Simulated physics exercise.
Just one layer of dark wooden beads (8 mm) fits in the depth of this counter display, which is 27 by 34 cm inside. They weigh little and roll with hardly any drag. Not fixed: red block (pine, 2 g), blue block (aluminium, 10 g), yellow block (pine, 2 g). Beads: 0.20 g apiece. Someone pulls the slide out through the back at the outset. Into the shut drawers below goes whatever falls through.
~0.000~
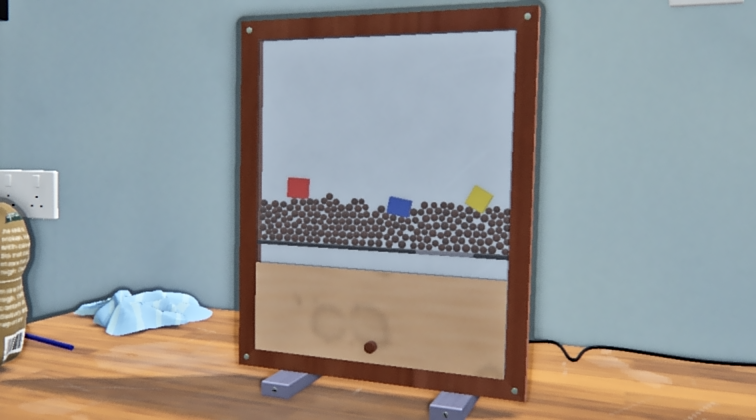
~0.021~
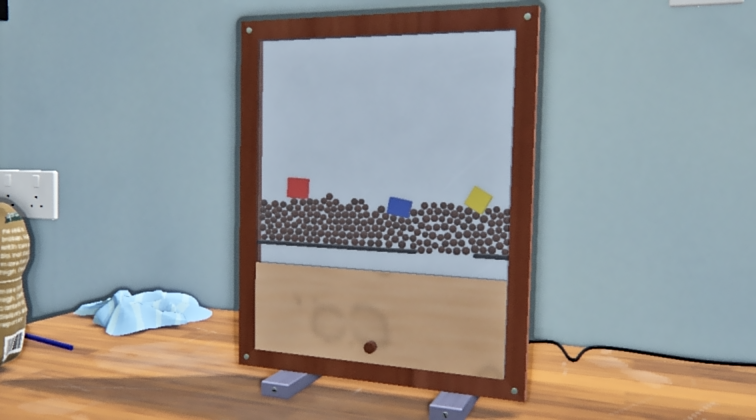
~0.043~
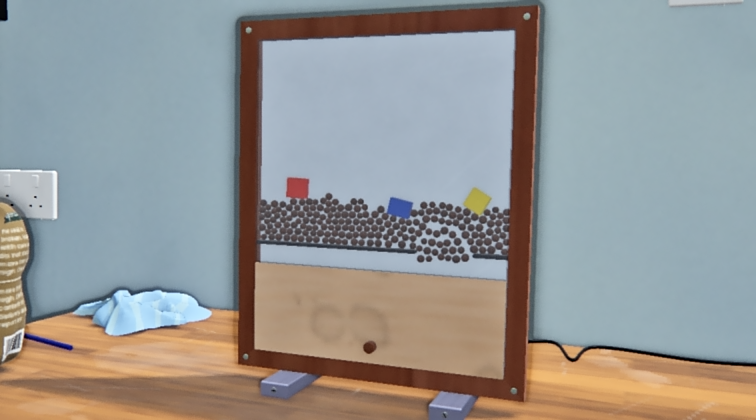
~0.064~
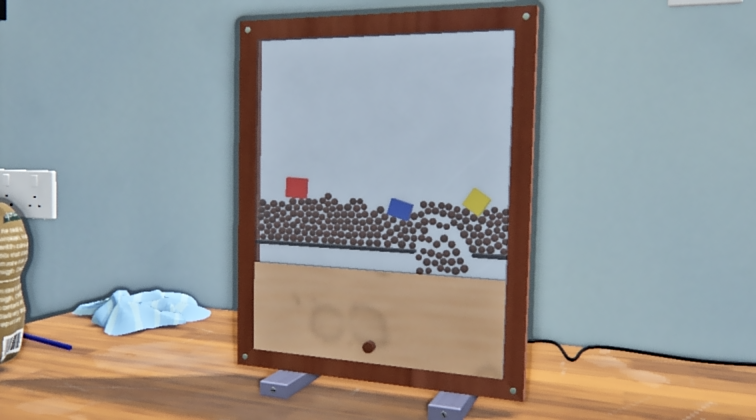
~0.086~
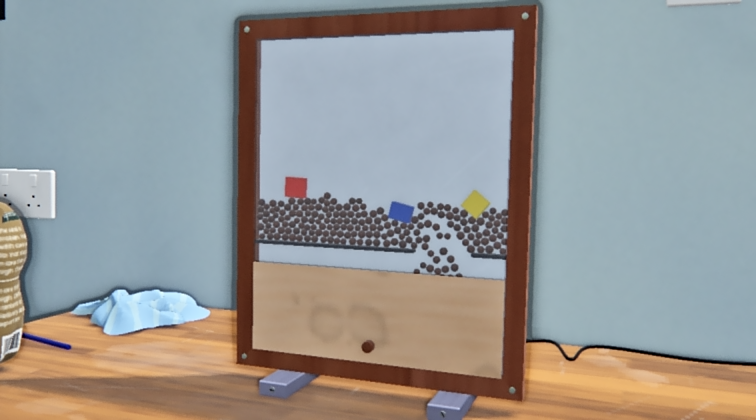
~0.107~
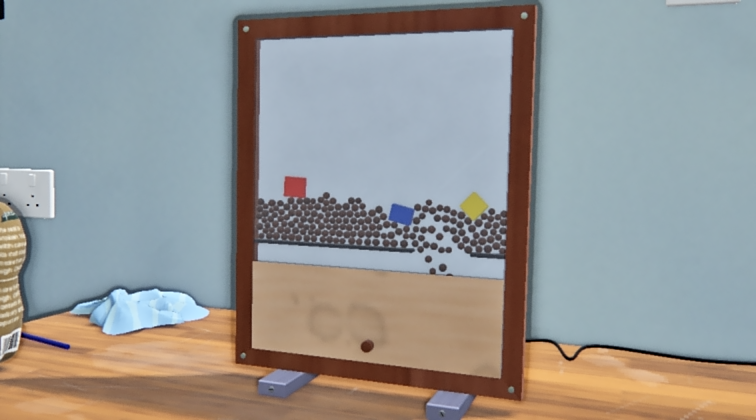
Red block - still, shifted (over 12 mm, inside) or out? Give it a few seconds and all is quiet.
Still.
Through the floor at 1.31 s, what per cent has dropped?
That would be around 40 per cent.
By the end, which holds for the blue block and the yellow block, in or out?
Result - blue: Escaped, yellow: Escaped.
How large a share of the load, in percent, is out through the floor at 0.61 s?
Close to 40 percent at that point.
After 0.26 s, 30 % are out; red block moved 0.1 cm tilted 3°; blue block moved 3.7 cm tilted 85°; yellow block below the floor.
After 0.61 s, 40 % are out; red block moved 0.1 cm tilted 3°; blue block below the floor; yellow block below the floor.
After 1.31 s, 40 % are out; red block moved 0.1 cm tilted 3°; blue block below the floor; yellow block below the floor.
At rest by 1.5 s, 40 % are out; red block moved 0.1 cm tilted 3°; blue block below the floor; yellow block below the floor.
